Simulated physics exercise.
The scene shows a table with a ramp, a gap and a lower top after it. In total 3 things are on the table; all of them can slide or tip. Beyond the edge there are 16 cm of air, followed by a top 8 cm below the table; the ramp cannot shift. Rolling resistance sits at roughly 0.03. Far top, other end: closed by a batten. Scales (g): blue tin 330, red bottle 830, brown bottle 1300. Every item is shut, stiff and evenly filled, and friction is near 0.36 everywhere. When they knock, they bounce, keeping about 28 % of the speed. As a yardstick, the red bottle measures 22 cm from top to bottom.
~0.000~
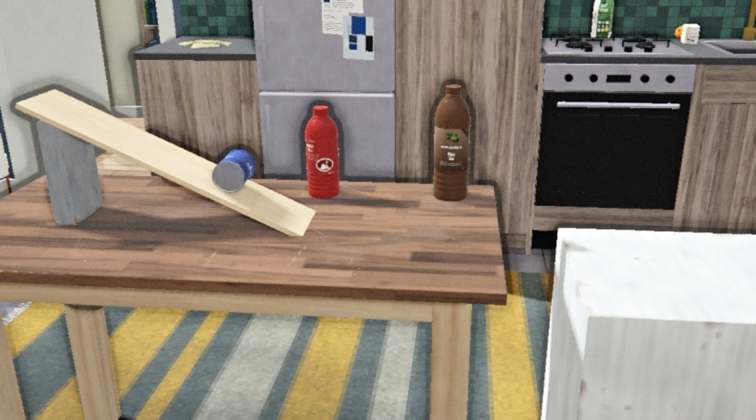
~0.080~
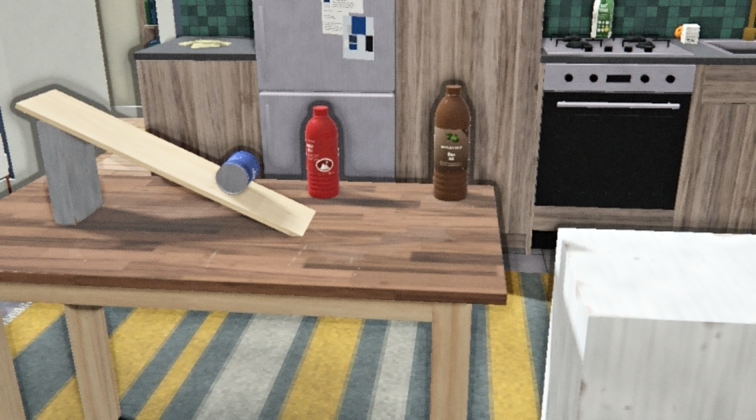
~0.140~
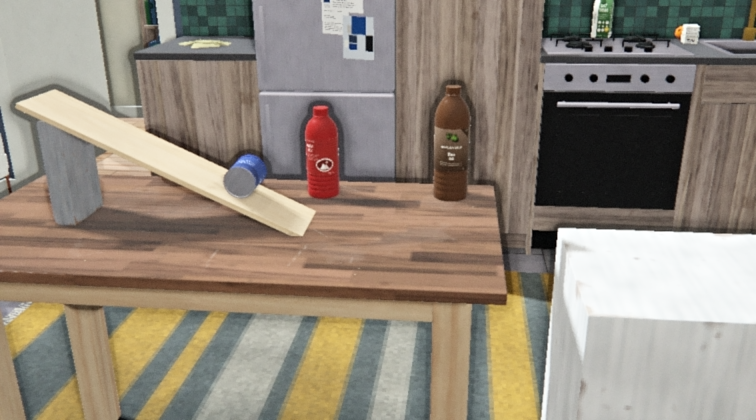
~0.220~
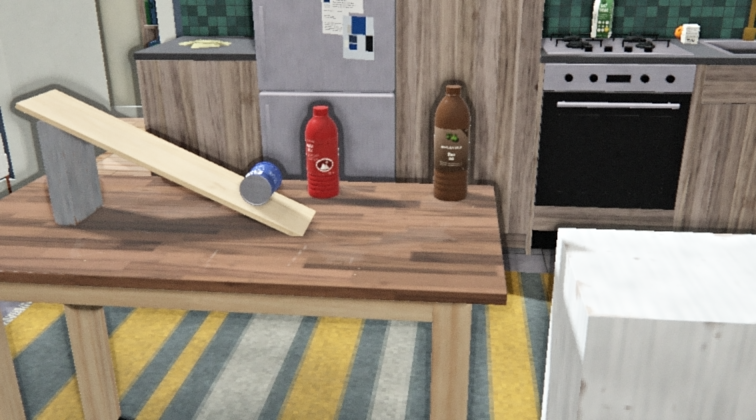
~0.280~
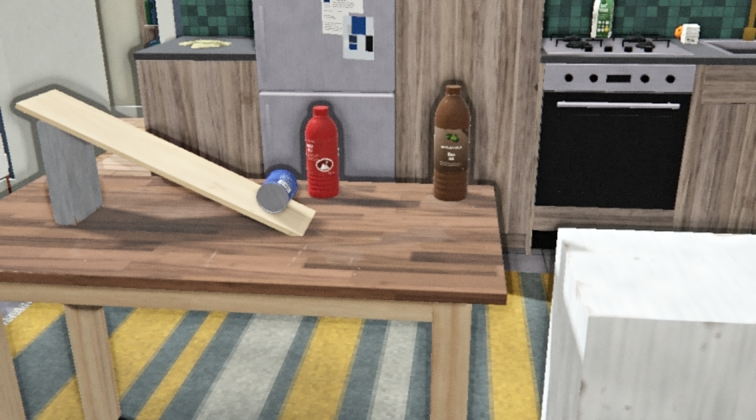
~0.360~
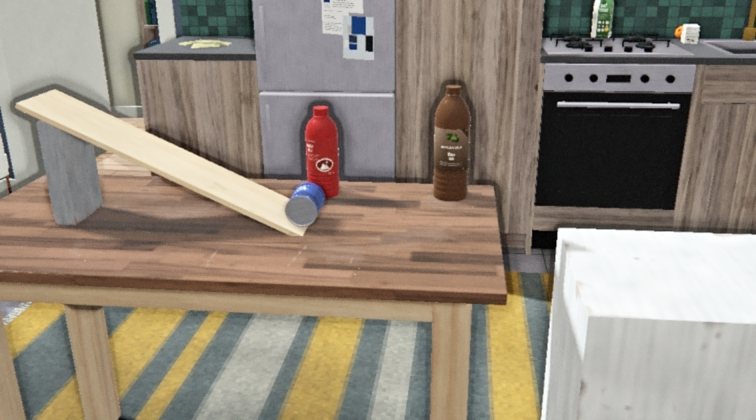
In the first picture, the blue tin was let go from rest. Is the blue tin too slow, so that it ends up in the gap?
Goes down.
After 0.56 s, 25 cm of run left; blue tin near (386, 211).
After 0.86 s, 0 cm past the table's edge; blue tin near (503, 214).
After 1.06 s, down in the gap; blue tin near (543, 289).
After 1.36 s, down in the gap.
By the end (1.5 s), down in the gap; the bystanders in place, give or take 8 cm.
